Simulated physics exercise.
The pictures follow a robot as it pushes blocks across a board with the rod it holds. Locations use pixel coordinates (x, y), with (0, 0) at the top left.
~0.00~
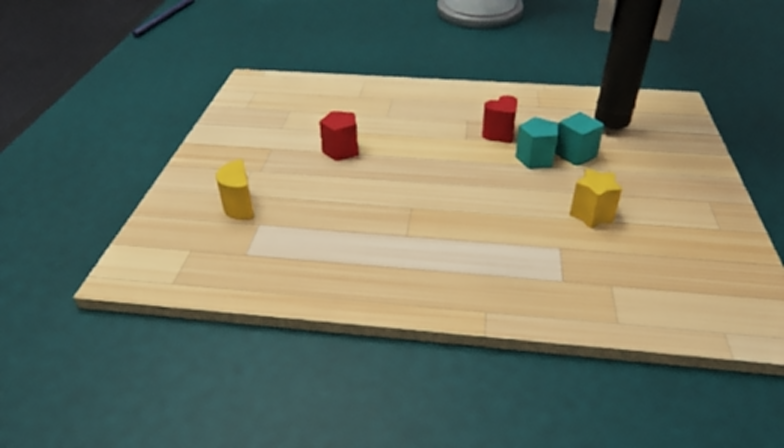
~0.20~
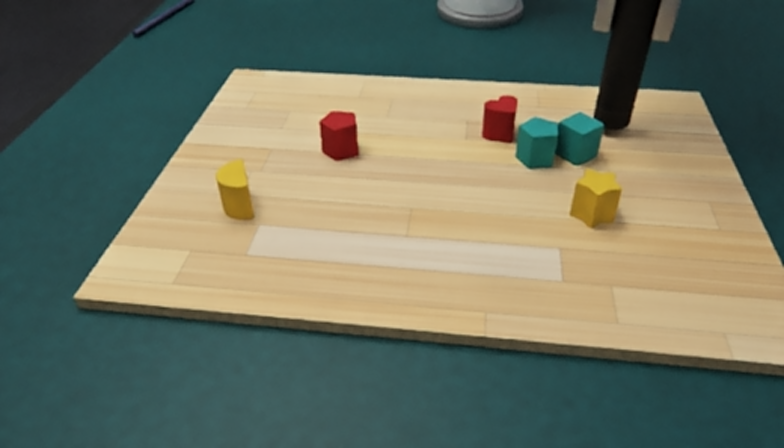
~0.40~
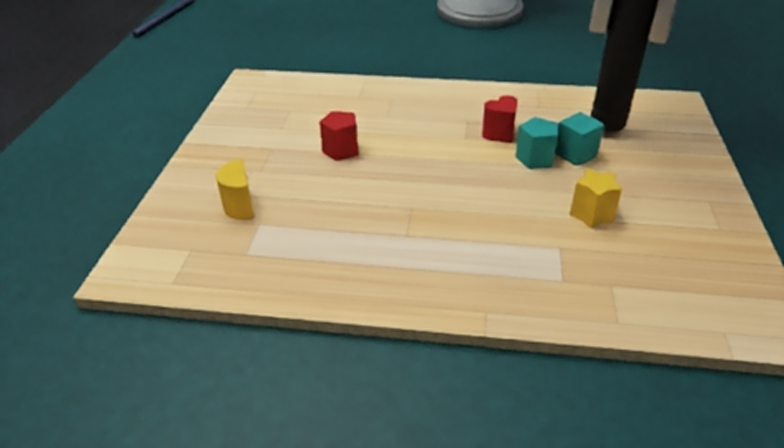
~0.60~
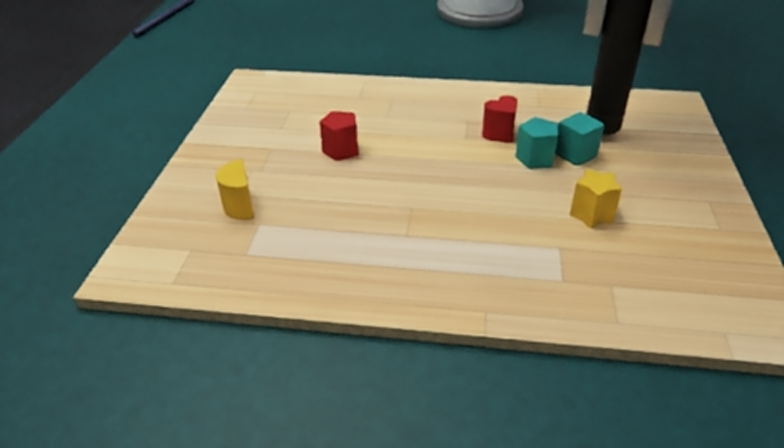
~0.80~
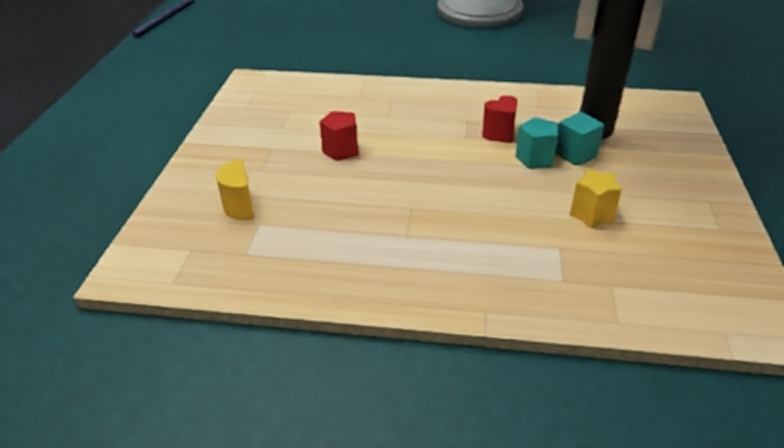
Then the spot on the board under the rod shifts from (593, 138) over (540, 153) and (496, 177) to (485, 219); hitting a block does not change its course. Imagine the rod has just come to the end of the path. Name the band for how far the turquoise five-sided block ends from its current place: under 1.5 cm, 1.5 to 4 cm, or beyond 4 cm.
The turquoise five-sided block ends up quite far away, over 4 cm.
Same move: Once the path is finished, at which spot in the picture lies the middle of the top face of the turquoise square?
Its top centre is at about (571, 138).
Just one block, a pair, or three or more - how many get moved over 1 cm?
That push would leave two blocks displaced by more than about 1 cm.
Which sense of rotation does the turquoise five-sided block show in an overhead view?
It turns clockwise.
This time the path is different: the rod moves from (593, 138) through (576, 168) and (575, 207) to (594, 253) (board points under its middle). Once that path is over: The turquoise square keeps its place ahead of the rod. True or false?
This is false.
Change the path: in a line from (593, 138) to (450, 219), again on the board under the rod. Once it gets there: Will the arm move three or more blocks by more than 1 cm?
Answer: No.
What follows on the original path. One third of the way, rod (541, 145); turquoise five-sided block (515, 134); turquoise square (571, 138), turned 70° anticlockwise.
Two thirds of the way, rod (496, 170); turquoise five-sided block (462, 151), turned 40° clockwise; turquoise square (571, 138), turned 75° anticlockwise.
At the end, rod (486, 211); red heart block in place; turquoise five-sided block (452, 155), turned 70° clockwise; turquoise square (571, 138), turned 75° anticlockwise.
